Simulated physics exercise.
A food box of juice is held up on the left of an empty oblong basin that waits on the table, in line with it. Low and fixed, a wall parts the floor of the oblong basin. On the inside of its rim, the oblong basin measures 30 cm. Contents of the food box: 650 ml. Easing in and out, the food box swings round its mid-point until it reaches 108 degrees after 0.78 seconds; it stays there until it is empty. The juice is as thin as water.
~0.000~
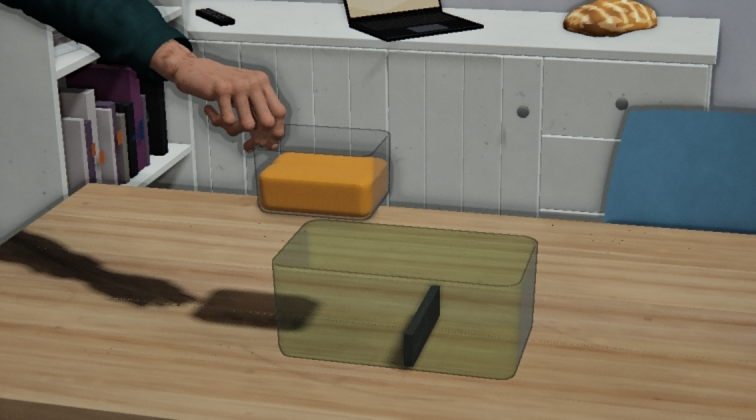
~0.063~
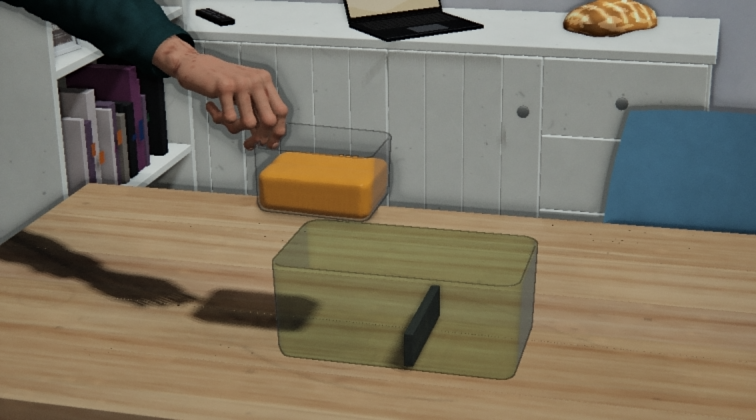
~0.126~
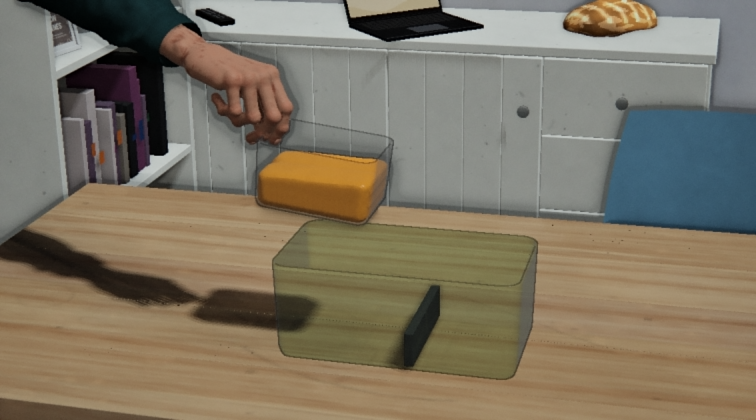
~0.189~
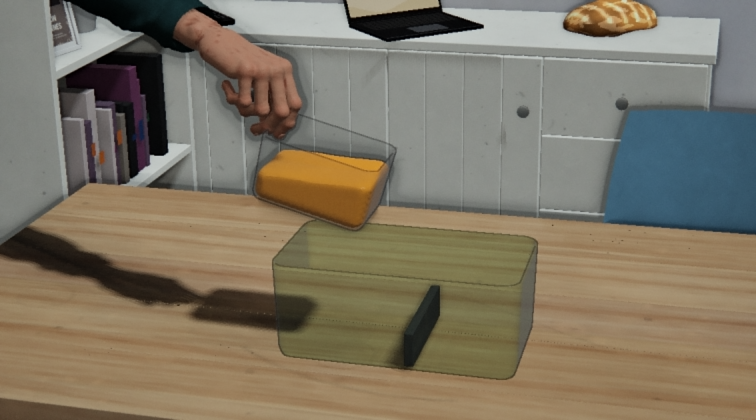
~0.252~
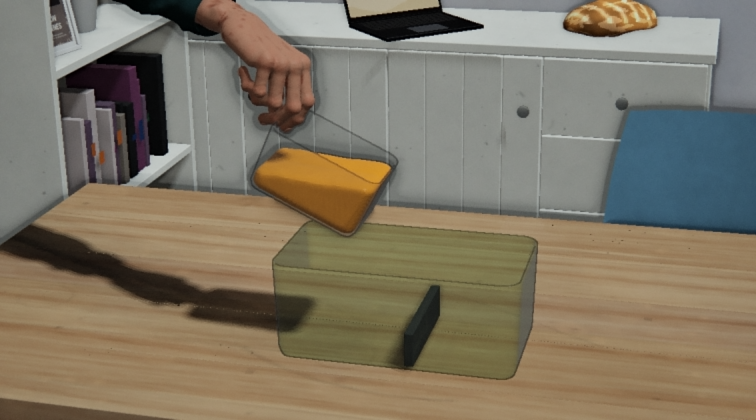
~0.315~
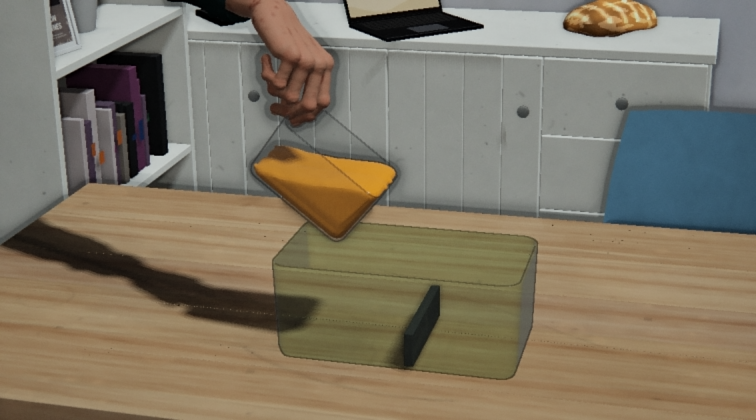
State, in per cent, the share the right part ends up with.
The right part ends up with roughly 36 %.
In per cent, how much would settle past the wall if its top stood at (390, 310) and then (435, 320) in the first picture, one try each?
Roughly 75 per cent, then 20 per cent.
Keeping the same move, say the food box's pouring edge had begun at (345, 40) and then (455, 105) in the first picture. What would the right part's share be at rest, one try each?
I'd say 15 percent on the first go, 90 percent on the next.
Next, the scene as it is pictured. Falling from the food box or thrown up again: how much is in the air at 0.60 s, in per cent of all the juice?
Around 18 in a hundred.
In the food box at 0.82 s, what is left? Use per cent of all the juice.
About 7 % is still there.
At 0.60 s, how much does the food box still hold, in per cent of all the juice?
Roughly 26 per cent.
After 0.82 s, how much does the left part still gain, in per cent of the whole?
Near 10 percent, give or take.
By 0.60 s the tilt is 95° and 26 per cent is still to pour, 27 is left of the wall and 29 right of it.
By 0.82 s the tilt is 108° and 7 per cent is still to pour, 53 is left of the wall and 35 right of it.
By 1.04 s the tilt is 108° and 0 per cent is still to pour, 63 is left of the wall and 35 right of it.
By 1.28 s the tilt is 108° and 0 per cent is still to pour, 63 is left of the wall and 36 right of it.
At rest 63 per cent lies left of the wall, 36 right of it and 1 outside.
